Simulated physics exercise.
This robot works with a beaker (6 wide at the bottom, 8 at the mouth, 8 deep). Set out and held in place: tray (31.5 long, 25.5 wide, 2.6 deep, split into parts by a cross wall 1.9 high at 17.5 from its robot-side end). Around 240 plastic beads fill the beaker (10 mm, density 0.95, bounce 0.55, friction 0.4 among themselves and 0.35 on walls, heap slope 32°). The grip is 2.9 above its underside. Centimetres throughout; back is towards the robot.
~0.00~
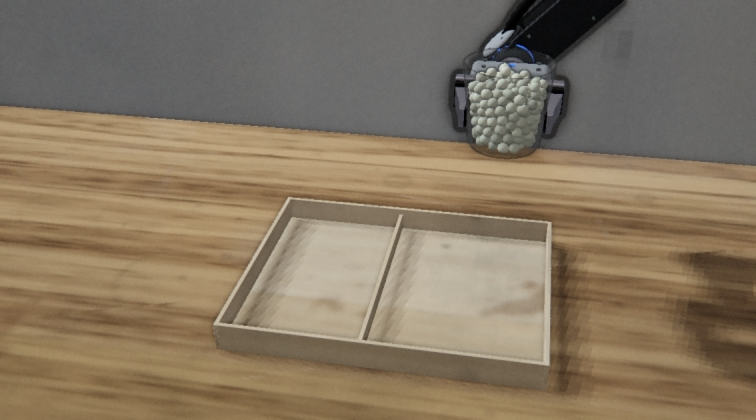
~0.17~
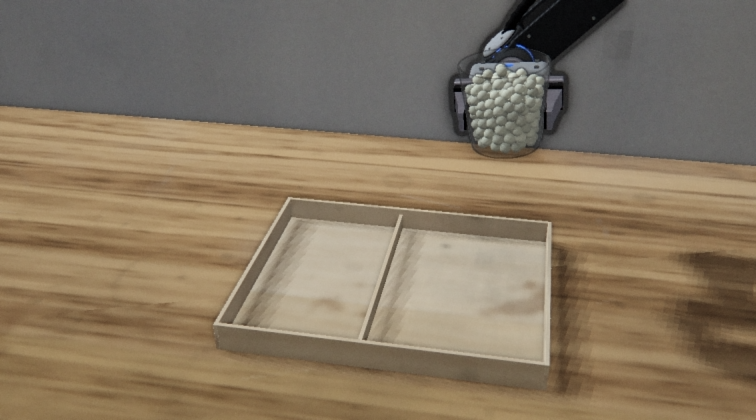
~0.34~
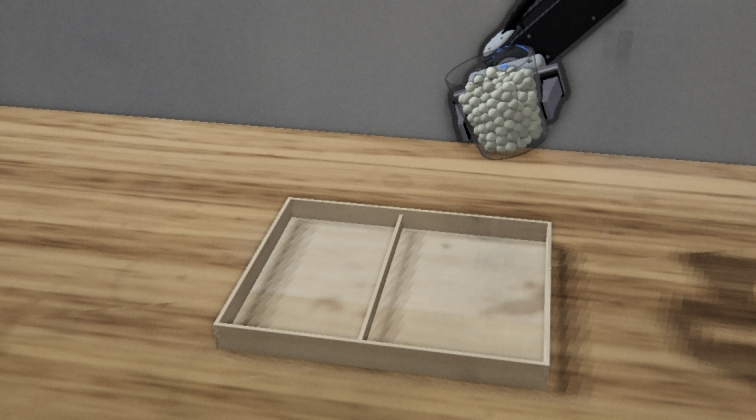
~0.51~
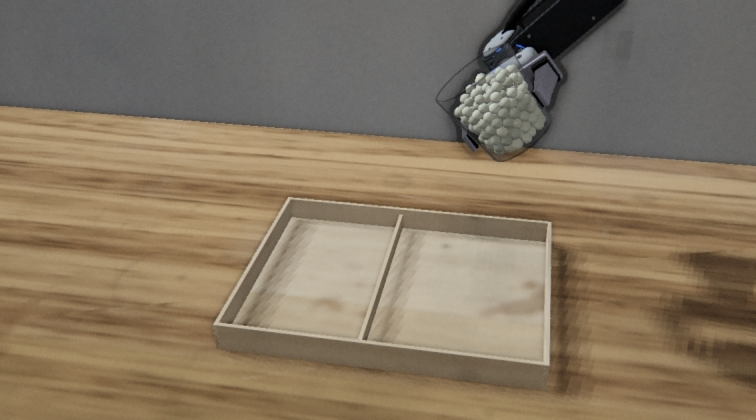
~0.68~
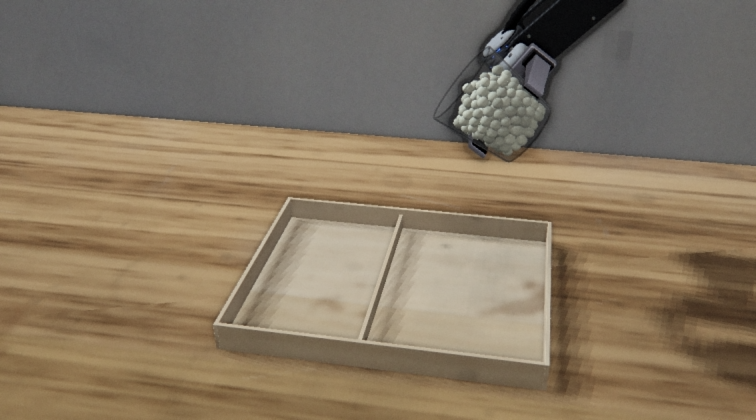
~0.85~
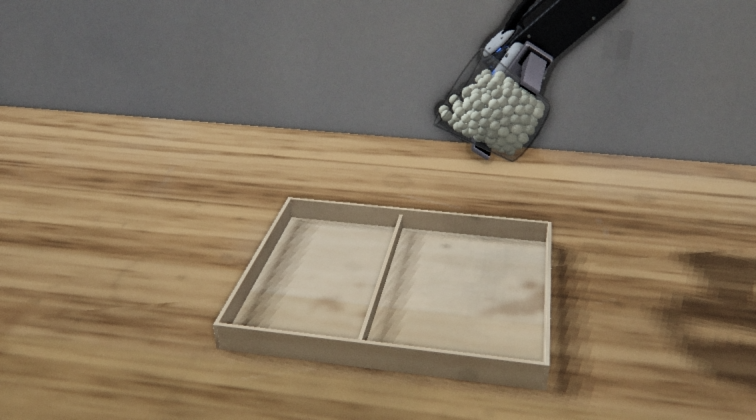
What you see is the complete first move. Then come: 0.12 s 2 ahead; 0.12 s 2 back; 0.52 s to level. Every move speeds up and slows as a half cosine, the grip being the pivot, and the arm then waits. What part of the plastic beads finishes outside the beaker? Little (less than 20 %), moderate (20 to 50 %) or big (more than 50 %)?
Answer: Little; less than 20 % of the plastic beads finish outside the beaker.
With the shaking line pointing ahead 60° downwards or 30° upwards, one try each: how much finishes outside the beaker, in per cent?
Some 0 and 5 per cent.
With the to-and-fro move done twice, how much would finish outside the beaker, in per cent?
It would be near 15 per cent.
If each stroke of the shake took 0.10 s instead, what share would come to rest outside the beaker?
In that case some 10 per cent.
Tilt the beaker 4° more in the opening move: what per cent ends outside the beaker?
About 10 per cent.
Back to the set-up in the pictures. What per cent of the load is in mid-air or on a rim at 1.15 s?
Some 7 per cent.
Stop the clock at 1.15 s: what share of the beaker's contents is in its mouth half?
Roughly 50 per cent.
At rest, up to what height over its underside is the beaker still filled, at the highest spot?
About 8.0 cm.
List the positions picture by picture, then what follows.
In the first picture, beaker middle at (506, 106), level; upper third of the load around (506, 90), from x 475 to 545, top at y 70; 240 in the beaker.
In the second picture, beaker middle at (505, 106), tilted 6° forward; upper third of the load around (505, 90), from x 470 to 540, top at y 70.
In the third picture, beaker middle at (502, 106), tilted 21° forward; upper third of the load around (507, 91), from x 465 to 540, top at y 70.
In the fourth picture, beaker middle at (499, 108), tilted 39° forward; upper third of the load around (502, 91), from x 460 to 540, top at y 70.
In the fifth picture, beaker middle at (496, 110), tilted 54° forward; upper third of the load around (500, 94), from x 460 to 540, top at y 70.
In the sixth picture, beaker middle at (496, 111), tilted 60° forward; upper third of the load around (497, 97), from x 445 to 540, top at y 75; 240 in the beaker.
By 1.15 s, tilted 58° forward, highest piece 24 above the table; 222 in the beaker, 1 in the robot-side part, 17 in flight or on a rim.
By 1.46 s, tilted 12° forward, highest piece 26 above the table; 221 in the beaker, 13 in the robot-side part, 6 in the far-side part.
By 1.81 s, level, highest piece 27 above the table; 221 in the beaker, 13 in the robot-side part, 6 in the far-side part.
By 2.86 s, level, highest piece 27 above the table; 221 in the beaker, 13 in the robot-side part, 6 in the far-side part.
Final count, 221 in the beaker, 13 in the robot-side part, 6 in the far-side part. That is 8 % outside the beaker.
